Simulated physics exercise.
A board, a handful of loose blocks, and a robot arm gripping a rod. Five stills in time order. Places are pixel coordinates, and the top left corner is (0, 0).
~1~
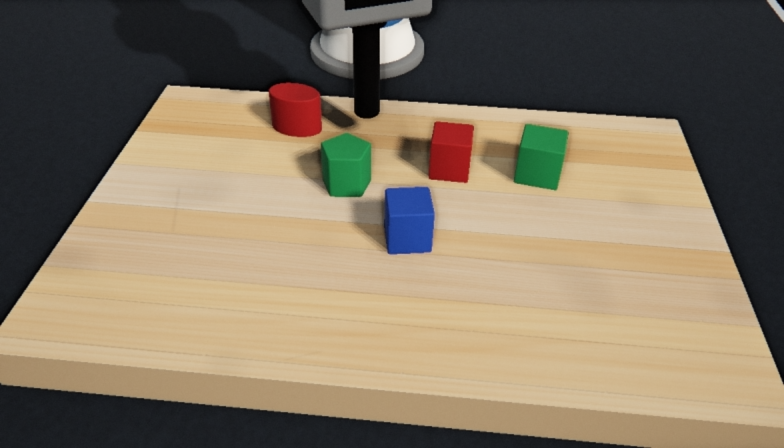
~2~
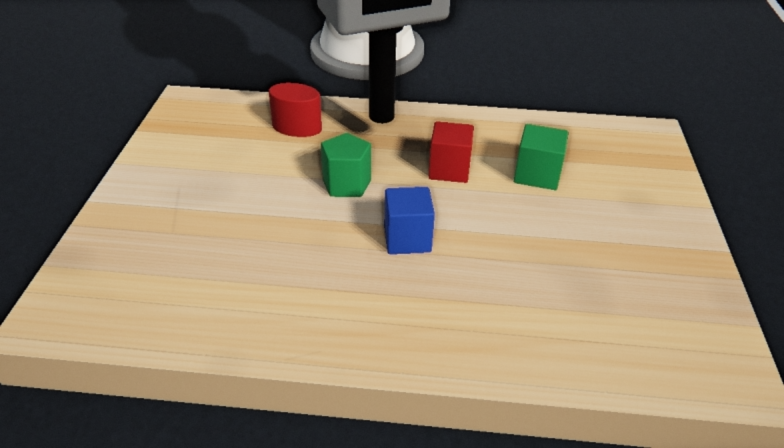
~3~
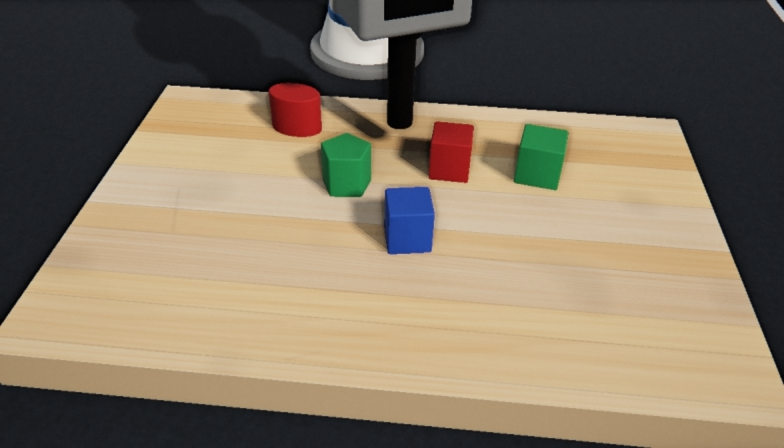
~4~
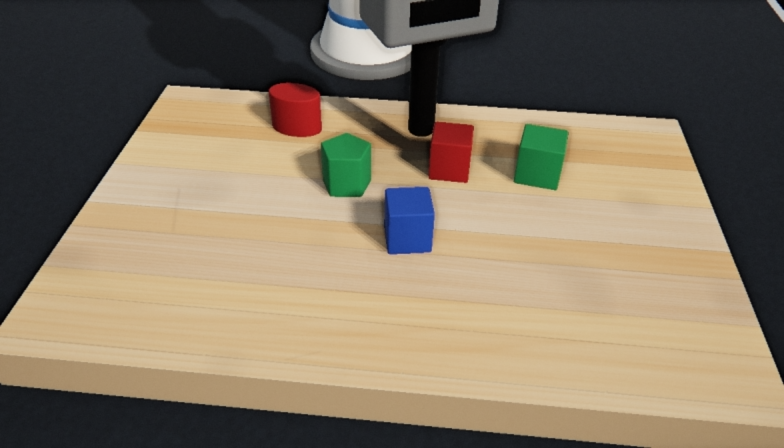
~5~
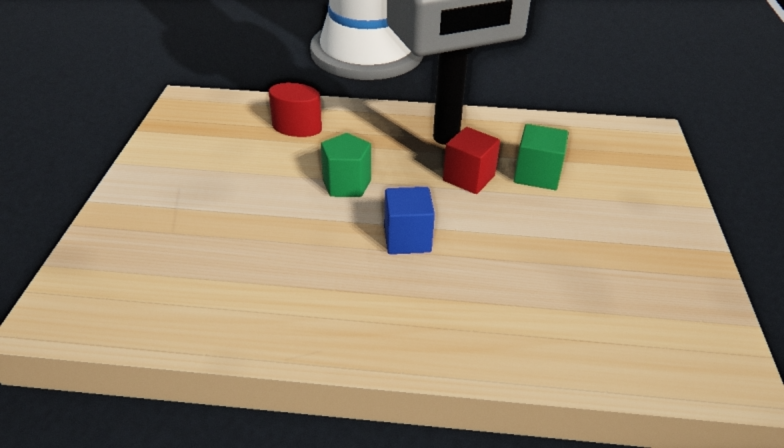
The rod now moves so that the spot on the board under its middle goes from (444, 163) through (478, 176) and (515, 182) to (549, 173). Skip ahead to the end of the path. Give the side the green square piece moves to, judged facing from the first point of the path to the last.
It gets pushed left.
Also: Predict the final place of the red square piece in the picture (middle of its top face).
The middle of its upper face will lie at (522, 166).
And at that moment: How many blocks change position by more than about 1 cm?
The way I see it, the answer is two.
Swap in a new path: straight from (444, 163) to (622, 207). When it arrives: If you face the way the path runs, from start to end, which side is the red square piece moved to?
Right.
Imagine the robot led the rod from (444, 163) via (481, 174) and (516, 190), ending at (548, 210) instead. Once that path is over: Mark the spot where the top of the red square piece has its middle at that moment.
The centre of its top will be at (536, 189).
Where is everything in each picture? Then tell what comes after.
Lower end of the rod (367, 112), tops of blocks, red square piece (453, 133), green square piece (545, 137), in the first picture.
Rod (382, 117), blocks as before, in the second picture.
Rod (400, 123), blocks as before, in the third picture.
Rod (421, 130), blocks as before, in the fourth picture.
Rod (446, 138), red square piece (473, 141), green square piece (545, 137), in the fifth picture.
On the path given first. One third of the way, rod (483, 151); red square piece (505, 158), turned 25° clockwise.
Two thirds of the way, rod (520, 156); red square piece (522, 166), turned 55° clockwise; green square piece (557, 136), turned 15° anticlockwise.
At the end, rod (554, 148); red square piece (522, 166), turned 55° clockwise; green square piece (587, 130), turned 30° anticlockwise.
